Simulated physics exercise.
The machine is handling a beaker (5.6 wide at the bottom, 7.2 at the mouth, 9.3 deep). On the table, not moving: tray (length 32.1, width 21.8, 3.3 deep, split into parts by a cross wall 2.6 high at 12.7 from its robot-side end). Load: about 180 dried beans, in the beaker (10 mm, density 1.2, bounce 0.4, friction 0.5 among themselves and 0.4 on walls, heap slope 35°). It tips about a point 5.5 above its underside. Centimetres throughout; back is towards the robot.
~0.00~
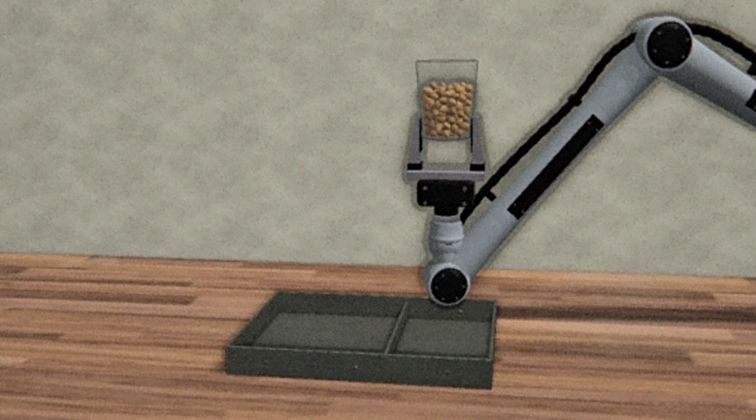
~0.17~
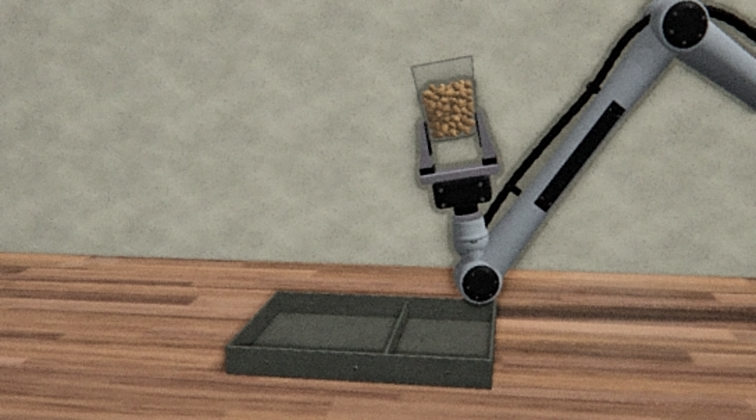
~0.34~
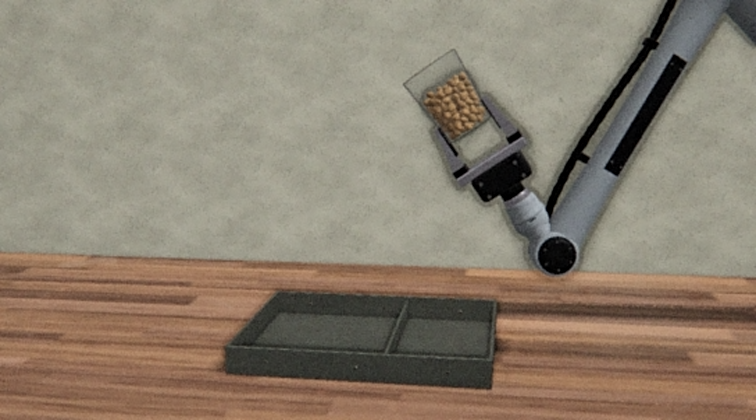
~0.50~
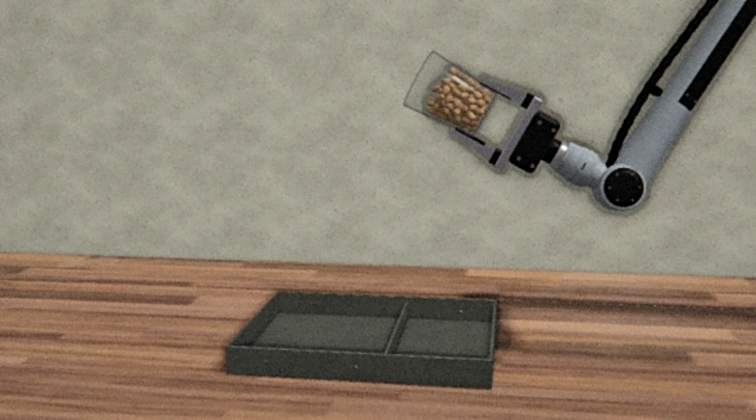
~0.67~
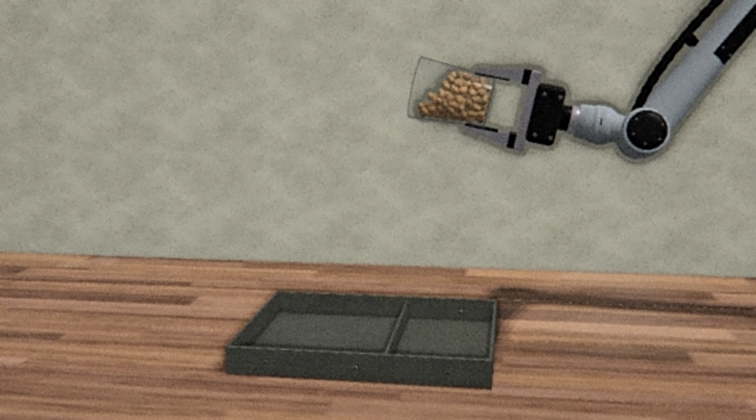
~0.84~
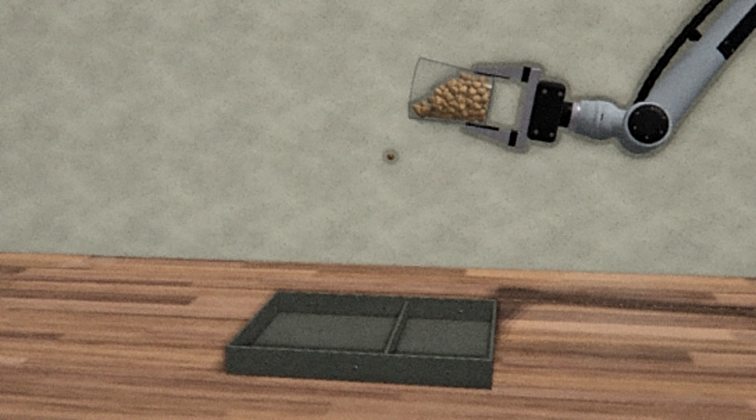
In the video, a gray robotic arm holds a clear beaker of dried beans above a divided dark tray, tilting it leftward until it lies nearly sideways as the beans shift toward its mouth and one drops out.
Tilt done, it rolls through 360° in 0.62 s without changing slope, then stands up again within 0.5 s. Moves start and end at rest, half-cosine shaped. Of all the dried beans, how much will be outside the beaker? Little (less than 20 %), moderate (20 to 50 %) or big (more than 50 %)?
Share outside the beaker: Little (less than 20 %).
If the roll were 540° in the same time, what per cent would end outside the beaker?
It would be near 10 per cent.
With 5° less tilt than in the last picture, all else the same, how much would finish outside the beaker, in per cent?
Then about 0 per cent.
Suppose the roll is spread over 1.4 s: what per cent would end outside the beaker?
In that case some 20 per cent.
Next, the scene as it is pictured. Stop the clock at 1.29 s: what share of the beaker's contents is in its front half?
About 65 per cent.
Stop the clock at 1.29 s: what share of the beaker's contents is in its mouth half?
About 40 per cent.
By 1.29 s, tipped 80°, highest piece 36 above the table; 168 in the beaker, 1 in the far-side part, 7 in flight or on a rim.
By 1.74 s, tipped 34°, highest piece 36 above the table; 157 in the beaker, 18 in the far-side part, 1 in flight or on a rim.
By 2.16 s, upright, highest piece 36 above the table; 157 in the beaker, 19 in the far-side part.
By 2.86 s, upright, highest piece 36 above the table; 157 in the beaker, 19 in the far-side part.
Final count, 157 in the beaker, 19 in the far-side part. That is 11 % outside the beaker.
